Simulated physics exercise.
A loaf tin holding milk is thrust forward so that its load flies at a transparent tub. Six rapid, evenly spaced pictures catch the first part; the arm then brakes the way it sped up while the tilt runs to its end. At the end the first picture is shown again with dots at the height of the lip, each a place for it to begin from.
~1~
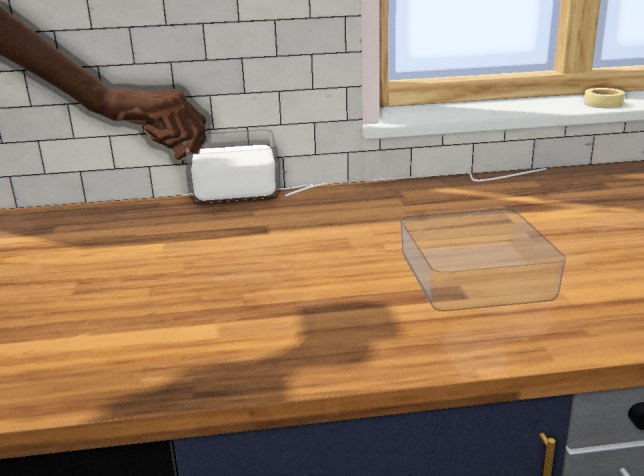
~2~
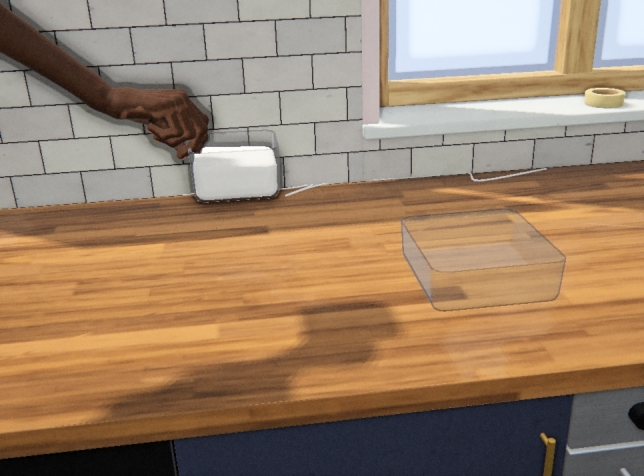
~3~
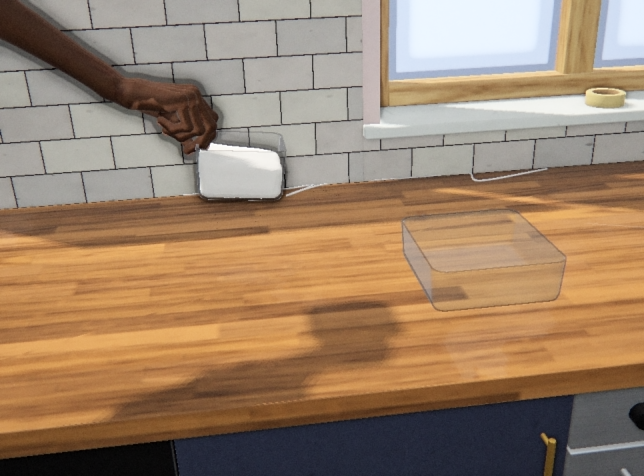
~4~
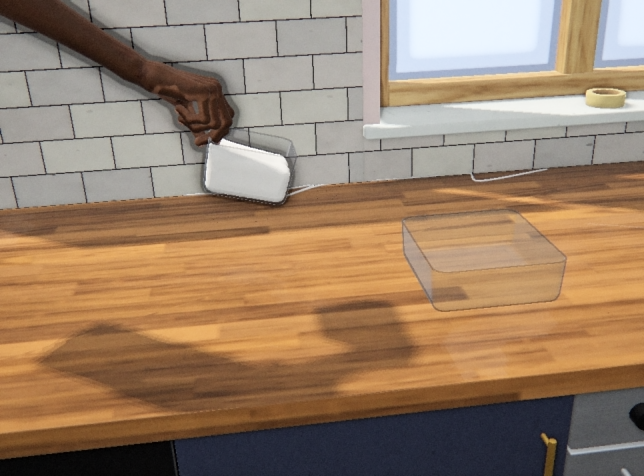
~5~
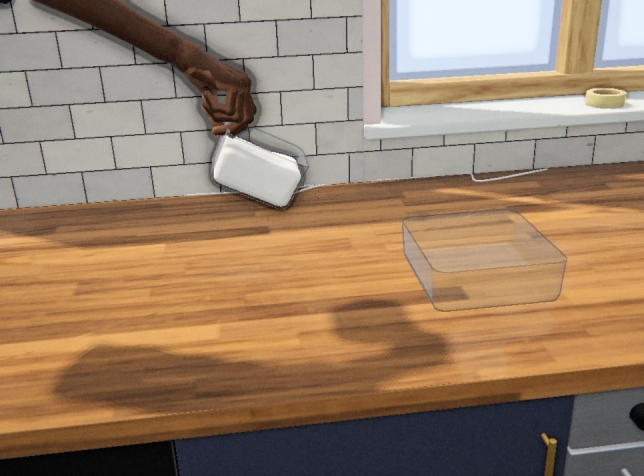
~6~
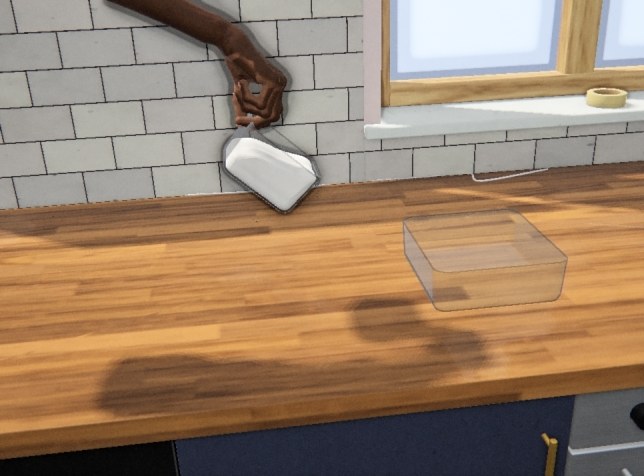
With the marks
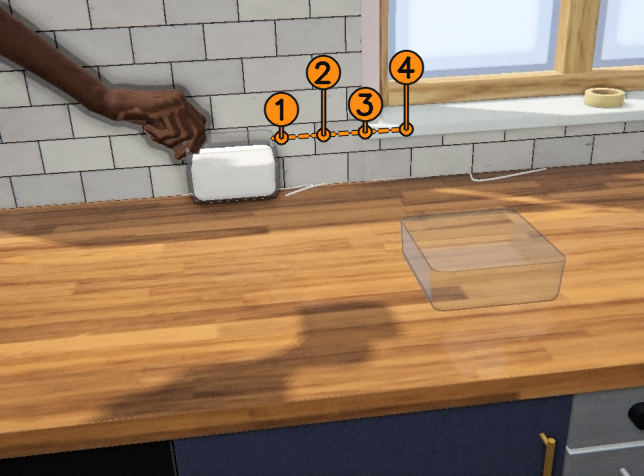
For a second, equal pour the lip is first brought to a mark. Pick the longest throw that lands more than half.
Go for 2.
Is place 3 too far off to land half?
No, that is safe.
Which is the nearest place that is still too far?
Place 1.
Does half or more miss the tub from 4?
No.
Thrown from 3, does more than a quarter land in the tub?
Yes.
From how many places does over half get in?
Three.
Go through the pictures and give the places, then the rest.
Upright, lip at (272, 138); tub from (430, 309) to (557, 297); nothing has left yet.
Upright, lip at (275, 138); nothing has left yet.
Tipped about 6°, lip at (282, 141); nothing has left yet.
Tipped about 15°, lip at (293, 148); nothing has left yet.
Tipped about 27°, lip at (305, 157); nothing has left yet.
Tipped about 42°, lip at (316, 168); nothing has left yet.
On the marked copy, 1 at (281, 137); 2 at (323, 134); 3 at (365, 132); 4 at (406, 129).
With 1, about 8 % lands in the tub, 88 % falls short and 4 % goes beside or beyond.
With 2, about 68 % lands in the tub, 10 % falls short and 21 % goes beside or beyond.
With 3, about 62 % lands in the tub, 4 % falls short and 34 % goes beside or beyond.
With 4, about 88 % lands in the tub, 7 % falls short and 5 % goes beside or beyond.
